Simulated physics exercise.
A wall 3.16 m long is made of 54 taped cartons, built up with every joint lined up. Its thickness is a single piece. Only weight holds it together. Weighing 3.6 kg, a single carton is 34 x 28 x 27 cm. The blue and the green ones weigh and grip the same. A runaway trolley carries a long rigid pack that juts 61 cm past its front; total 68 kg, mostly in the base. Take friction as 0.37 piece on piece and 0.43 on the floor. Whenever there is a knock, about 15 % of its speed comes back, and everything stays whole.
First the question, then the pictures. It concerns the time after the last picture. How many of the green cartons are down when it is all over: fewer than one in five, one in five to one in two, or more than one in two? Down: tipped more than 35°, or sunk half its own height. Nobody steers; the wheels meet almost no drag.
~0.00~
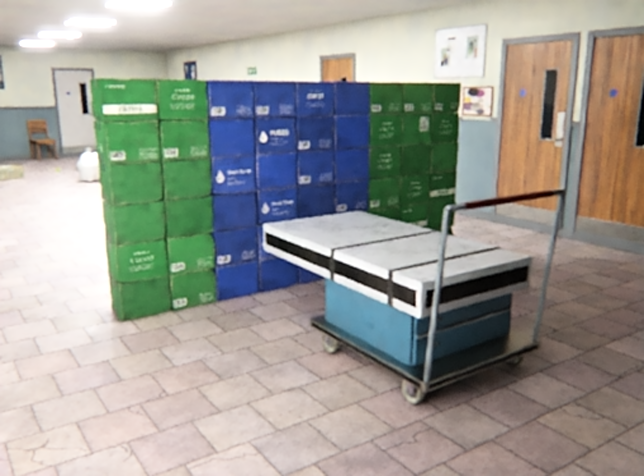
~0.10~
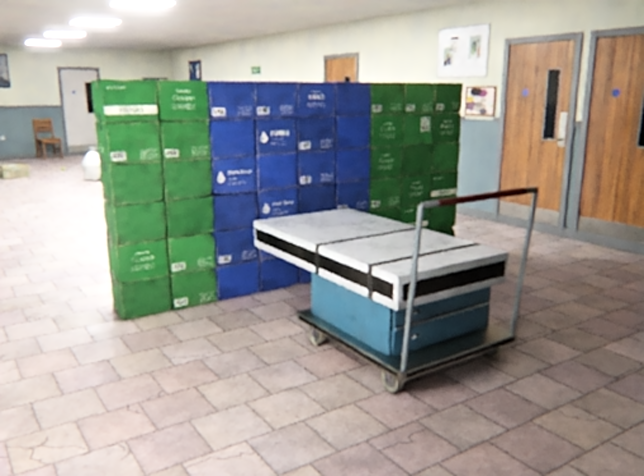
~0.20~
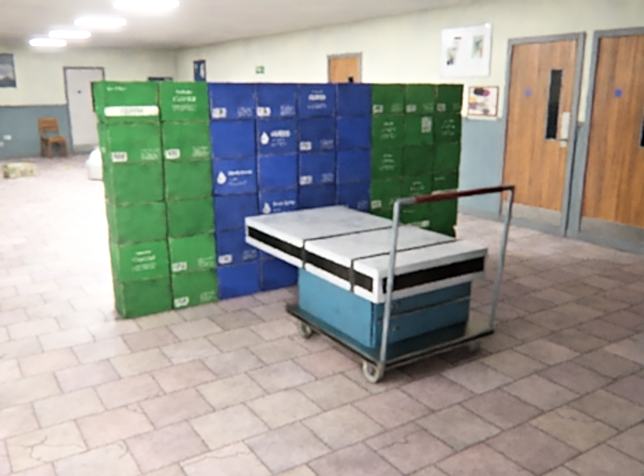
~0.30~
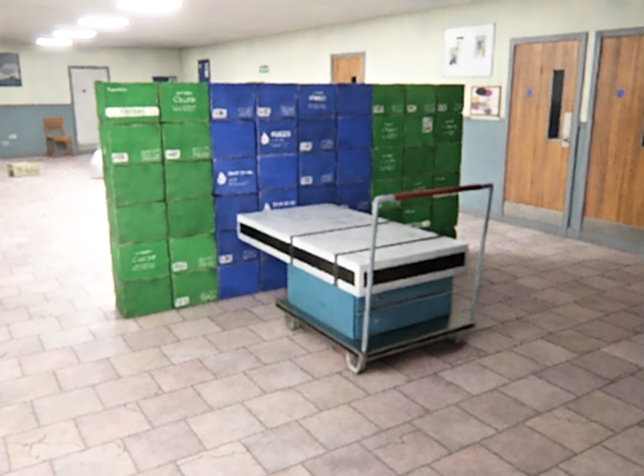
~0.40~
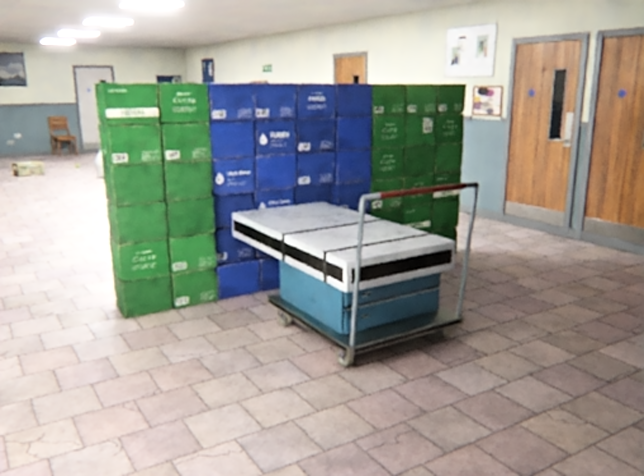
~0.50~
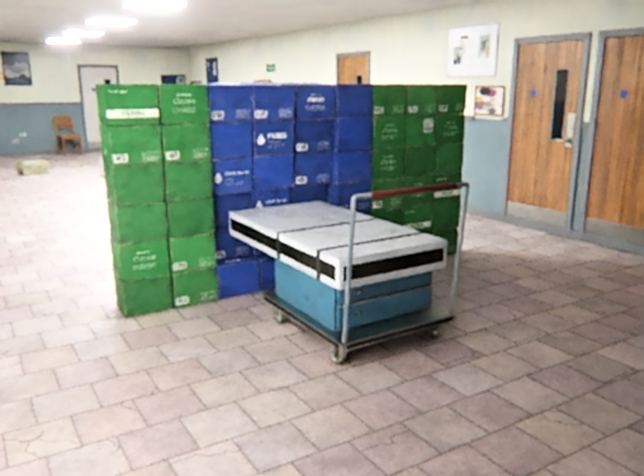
Fewer than one in five.
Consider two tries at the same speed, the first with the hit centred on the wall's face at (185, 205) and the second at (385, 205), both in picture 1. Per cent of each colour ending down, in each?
For green it's 40 then 30 per cent, for blue 20 then 20 per cent.
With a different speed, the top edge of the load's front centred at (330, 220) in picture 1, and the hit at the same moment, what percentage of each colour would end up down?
You'd end up with green at 0 per cent down and blue at 60 per cent.
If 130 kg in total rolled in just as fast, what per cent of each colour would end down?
Down at the end: Green 0 per cent, blue 60 per cent.
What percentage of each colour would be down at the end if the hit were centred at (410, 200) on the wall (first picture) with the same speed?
Then green ends 50 per cent down and blue 0 per cent.
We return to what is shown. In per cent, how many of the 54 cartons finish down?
30%.
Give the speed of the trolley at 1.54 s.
The trolley is doing roughly 0.0 m/s at that moment.
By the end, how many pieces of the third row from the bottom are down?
3, all told.
Around 1.12 s, load 18 cm past the wall's line, still rolling; none of the 30 green cartons down (0 of 54 in all colours); top green carton unmoved; top blue carton tipped 19°.
Around 1.54 s, load 16 cm past the wall's line, stopped; none of the 30 green cartons down (15 of 54 in all colours); top green carton unmoved; top blue carton tipped 65°, 64 cm lower.
Finally (2.4 s), load 16 cm past the wall's line, stopped; none of the 30 green cartons down (15 of 54 in all colours); top green carton unmoved; top blue carton on its side. That is 0 per cent. Seen by the last camera, middles, top green carton near (413, 99), top blue carton near (194, 224).
